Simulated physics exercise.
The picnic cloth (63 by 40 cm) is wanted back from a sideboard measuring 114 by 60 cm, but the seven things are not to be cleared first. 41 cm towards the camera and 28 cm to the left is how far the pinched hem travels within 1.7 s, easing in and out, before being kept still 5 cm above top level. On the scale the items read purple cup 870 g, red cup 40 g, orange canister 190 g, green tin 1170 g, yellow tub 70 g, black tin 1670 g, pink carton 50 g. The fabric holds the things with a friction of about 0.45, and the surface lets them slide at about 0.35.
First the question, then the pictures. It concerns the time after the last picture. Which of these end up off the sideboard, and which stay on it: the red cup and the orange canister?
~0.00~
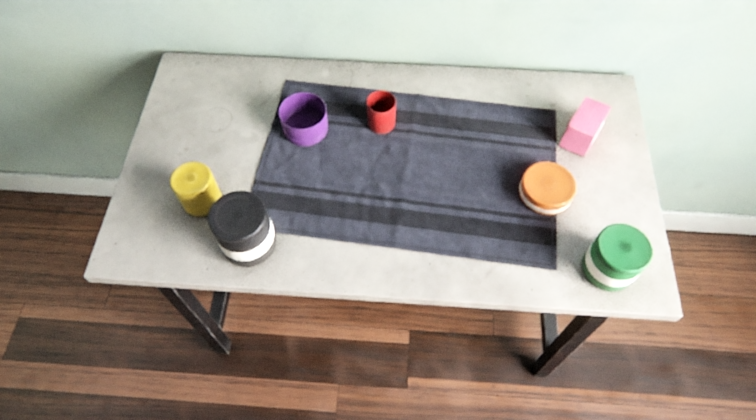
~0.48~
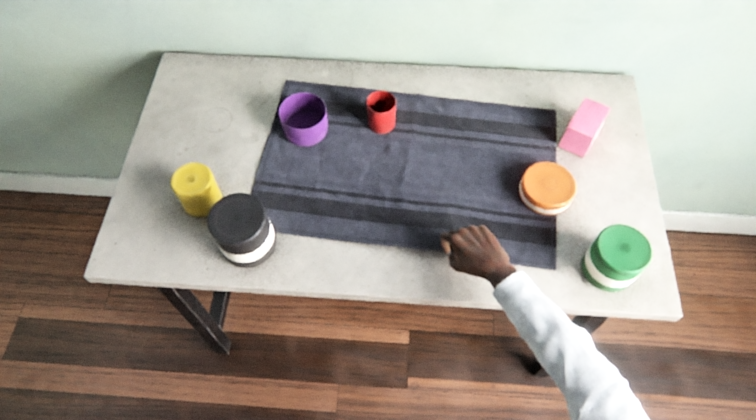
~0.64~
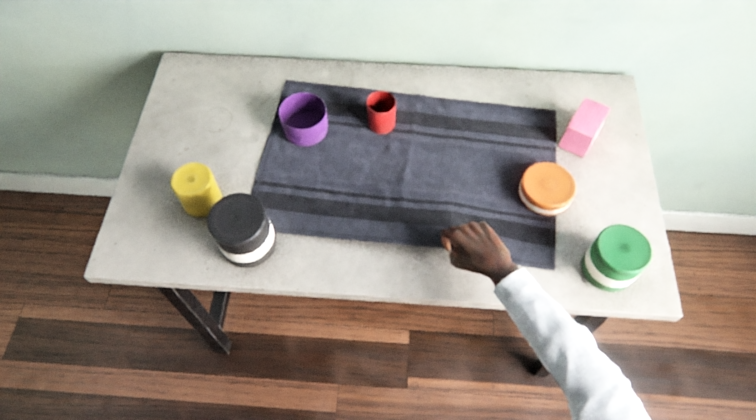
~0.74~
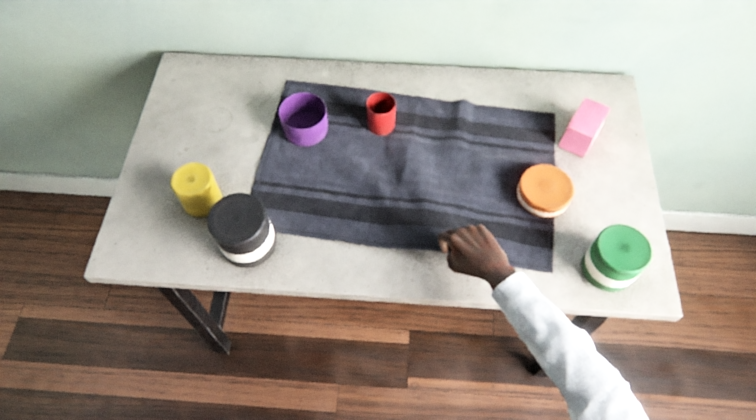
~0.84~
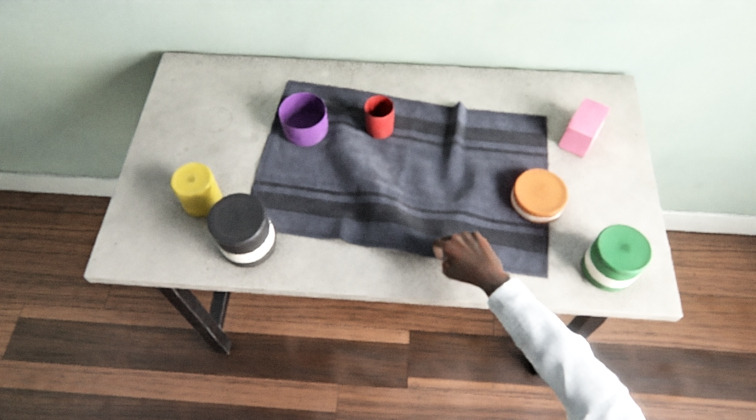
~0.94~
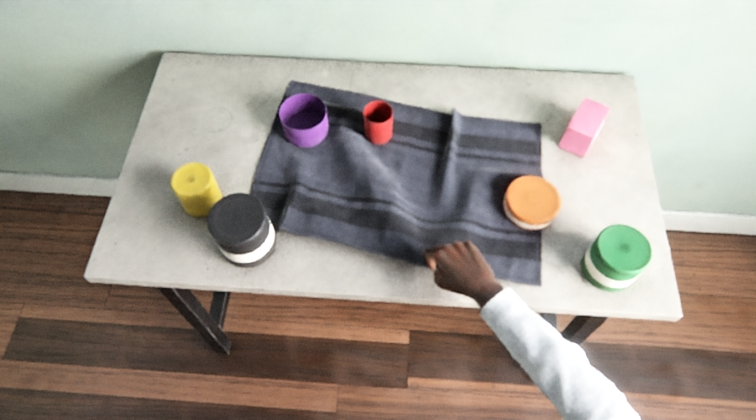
My prediction: Red cup: Overboard; orange canister: Overboard.
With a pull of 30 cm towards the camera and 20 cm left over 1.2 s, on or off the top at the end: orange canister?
Outcome: Orange canister leaves the top.
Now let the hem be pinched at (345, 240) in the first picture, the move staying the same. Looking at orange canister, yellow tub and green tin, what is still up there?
Log - orange canister: Off the top; yellow tub: Still on top; green tin: Still on top.
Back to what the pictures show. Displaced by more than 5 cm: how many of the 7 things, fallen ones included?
It adds up to 4.
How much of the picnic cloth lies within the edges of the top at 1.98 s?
Share within the edges: Approx. 30 %.
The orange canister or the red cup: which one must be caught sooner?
That's the orange one.
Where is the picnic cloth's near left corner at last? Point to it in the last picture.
That corner ends up near pixel (291, 267) in the last view.
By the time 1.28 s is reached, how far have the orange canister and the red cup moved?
Estimate: Orange canister near 15 cm, red cup near 10 cm.
After 1.3 s, 95 % of the picnic cloth is still over the top; orange canister 17 cm off its start, red cup 12 cm off its start, purple cup 5 cm off its start.
After 1.6 s, 70 % of the picnic cloth is still over the top; orange canister 35 cm off its start, red cup 27 cm off its start, purple cup 16 cm off its start.
After 2.0 s, 30 % of the picnic cloth is still over the top; orange canister over the edge, red cup 42 cm off its start at (378, 284), purple cup 29 cm off its start at (322, 229).
After 2.3 s, 25 % of the picnic cloth is still over the top; red cup over the edge, orange canister over the edge, purple cup 36 cm off its start.
After 3.9 s, 25 % of the picnic cloth is still over the top; red cup over the edge, orange canister over the edge, purple cup 37 cm off its start at (330, 266), black tin over the edge.
